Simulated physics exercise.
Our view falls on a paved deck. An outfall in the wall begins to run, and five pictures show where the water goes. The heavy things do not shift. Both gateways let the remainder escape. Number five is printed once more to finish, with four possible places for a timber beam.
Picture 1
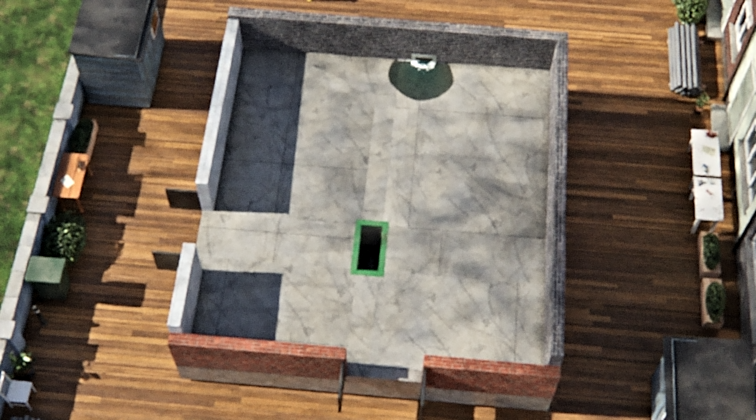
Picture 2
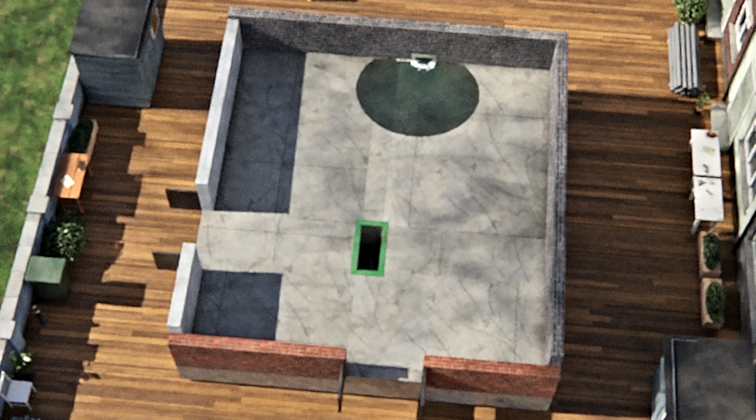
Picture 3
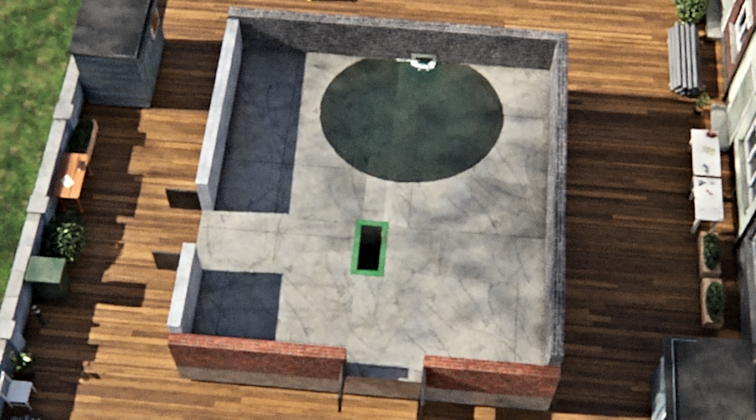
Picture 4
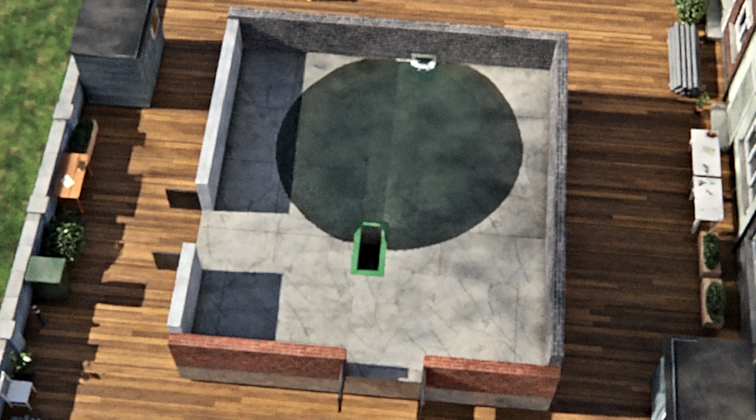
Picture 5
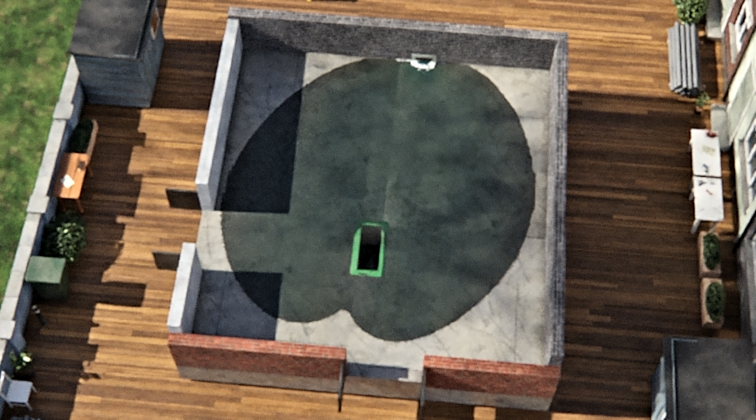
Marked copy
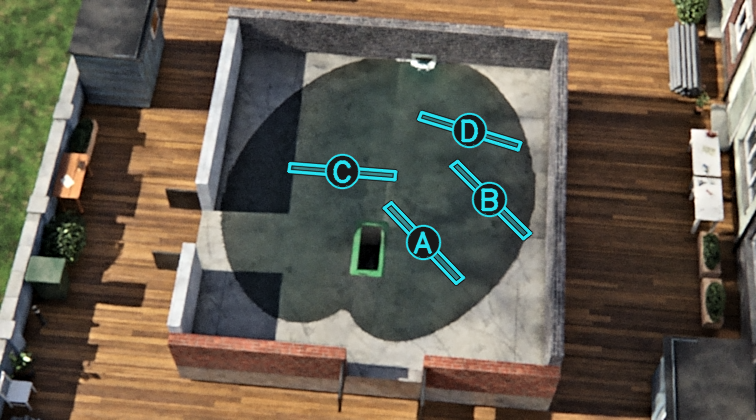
Dark water spread from an outlet by the back wall of a walled yard on a wooden deck, growing into a wide round pool that reached the green-edged drain and then surrounded it.
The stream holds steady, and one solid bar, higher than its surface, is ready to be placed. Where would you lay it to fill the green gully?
B beats the others.
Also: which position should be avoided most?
The answer is A.
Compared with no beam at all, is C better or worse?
Position C is worse.
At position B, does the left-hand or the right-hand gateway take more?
The right gate.
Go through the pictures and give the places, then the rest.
Outfall at (424, 58); green gully at (370, 248); open gate at (208, 240); open gate at (385, 368); 2 % of the ground under water, visible out to (415, 95); green gully still dry, in the first picture.
In the second picture, 8 % of the ground under water, visible out to (388, 127); green gully still dry.
In the third picture, 19 % of the ground under water, visible out to (404, 180); green gully still dry.
In the fourth picture, 36 % of the ground under water, visible out to (334, 231); green gully taking water.
In the fifth picture, 59 % of the ground under water, visible out to (262, 304); green gully taking water.
In cyan, A from (387, 205) to (459, 280); B from (454, 163) to (526, 235); C from (289, 167) to (395, 175); D from (420, 115) to (519, 146).
If A is chosen, about 8 % of the stream goes into the green gully, about 87 % out by the gates.
If B is chosen, about 20 % of the stream goes into the green gully, about 75 % out by the gates.
If C is chosen, about 12 % of the stream goes into the green gully, about 80 % out by the gates.
If D is chosen, about 12 % of the stream goes into the green gully, about 82 % out by the gates.
